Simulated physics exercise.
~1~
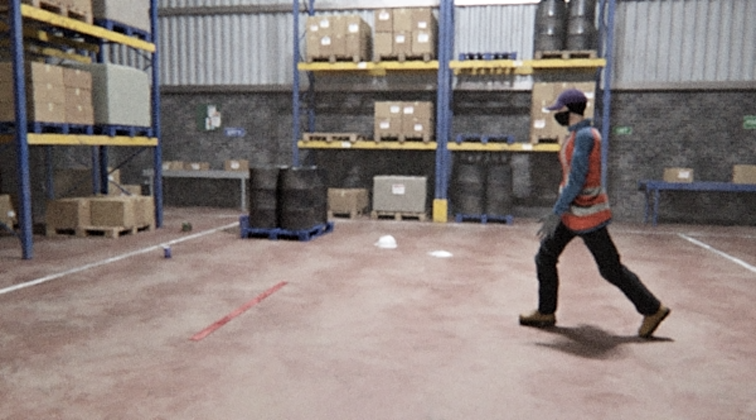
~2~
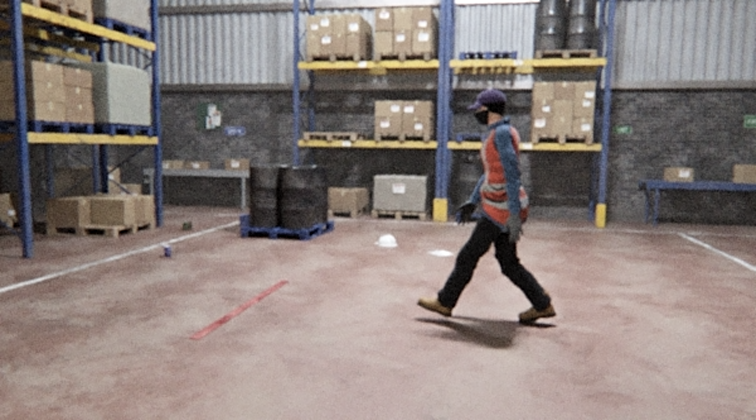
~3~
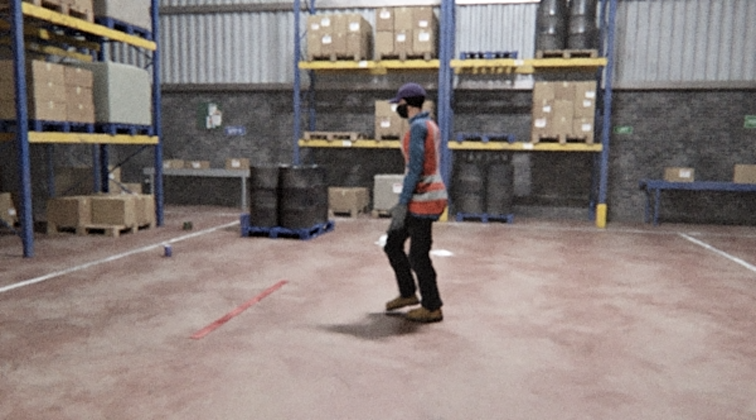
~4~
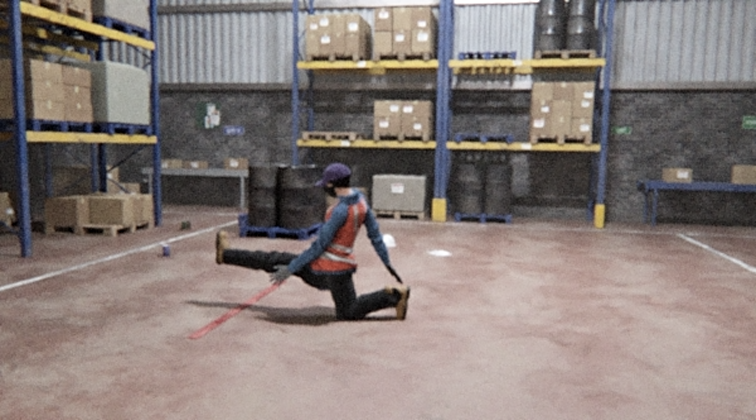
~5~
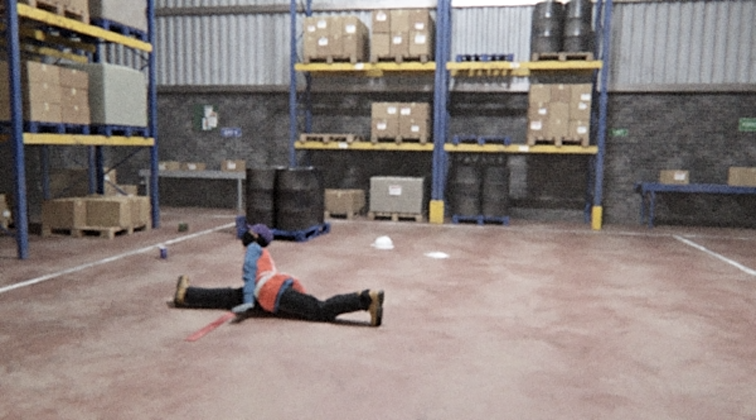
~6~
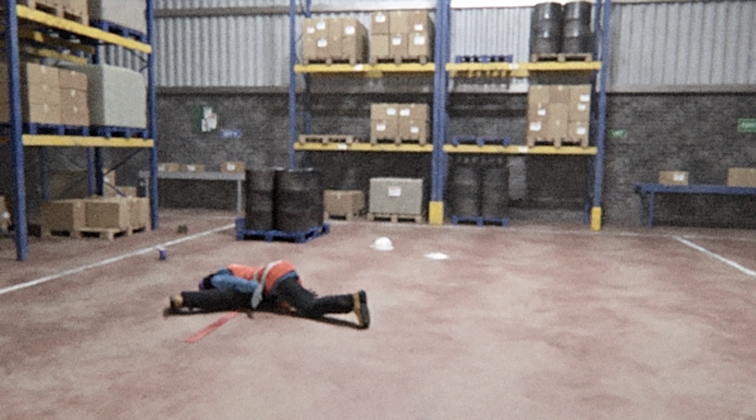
Worker in cap and orange vest walking left through a warehouse, dropping into a split and slumping forward over a red strip.
